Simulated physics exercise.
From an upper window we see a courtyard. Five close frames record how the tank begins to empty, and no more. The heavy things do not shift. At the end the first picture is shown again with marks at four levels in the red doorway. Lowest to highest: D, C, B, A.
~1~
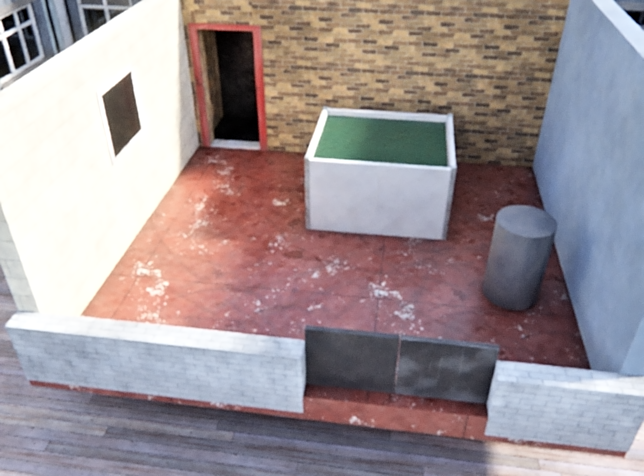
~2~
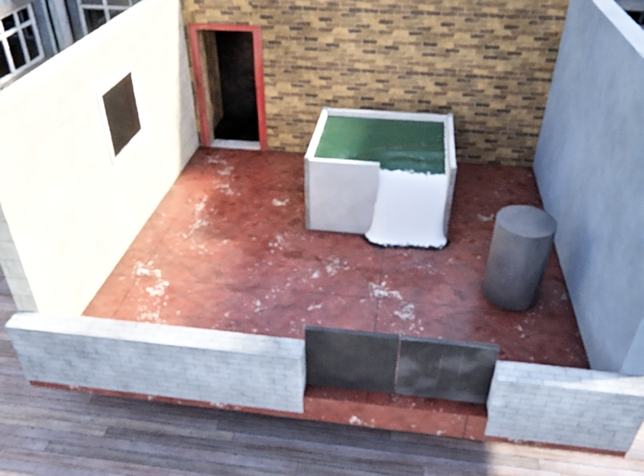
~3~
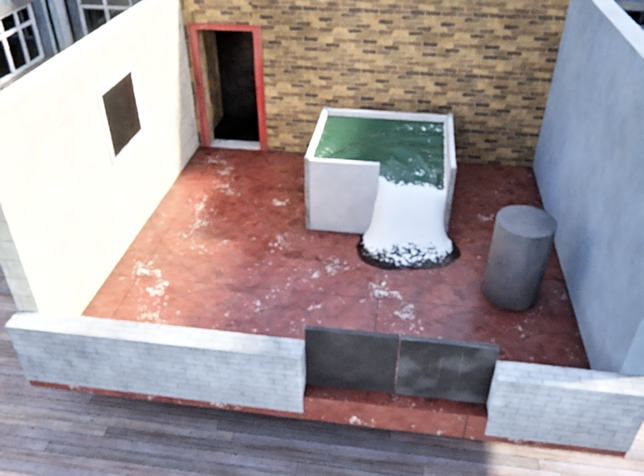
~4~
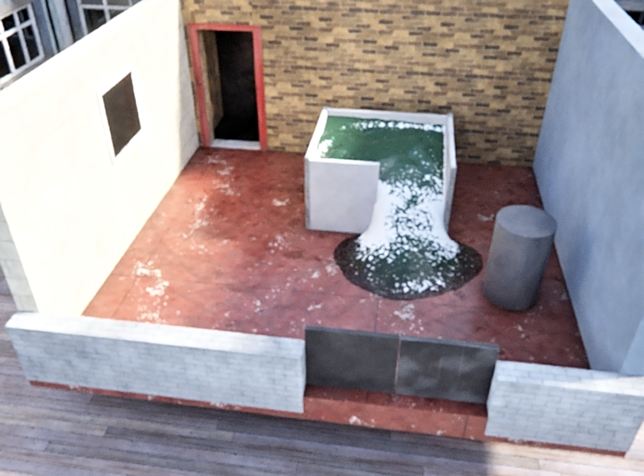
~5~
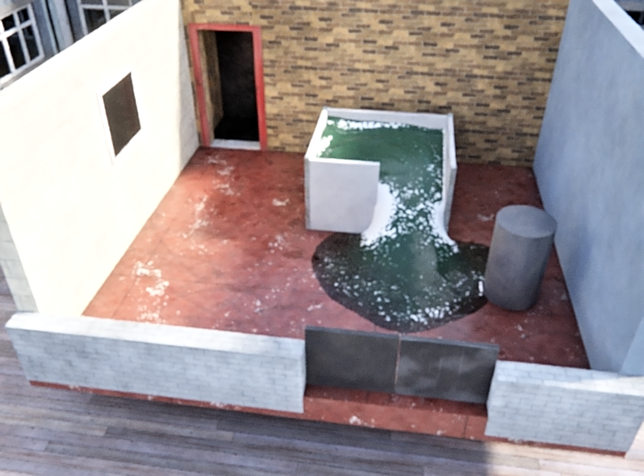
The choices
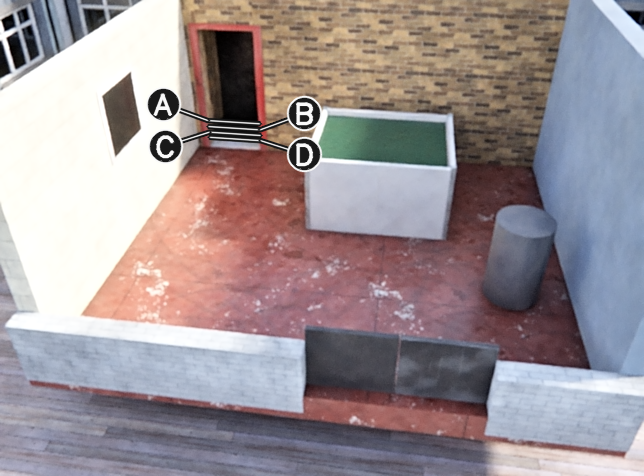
Green water pours out of a white tank's open front and spreads across the red courtyard.
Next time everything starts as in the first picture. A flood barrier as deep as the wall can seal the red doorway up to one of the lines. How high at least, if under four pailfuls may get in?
Height D just does it.
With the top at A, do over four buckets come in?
No.
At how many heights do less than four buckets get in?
All of the four.
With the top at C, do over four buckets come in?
No, that is safe.
In white, A at (233, 122); B at (234, 128); C at (234, 133); D at (235, 138); from the bottom up D, C, B, A.
With A, nothing gets over.
With B, nothing gets over.
With C, nothing gets over.
With D, a bucket or two gets in.
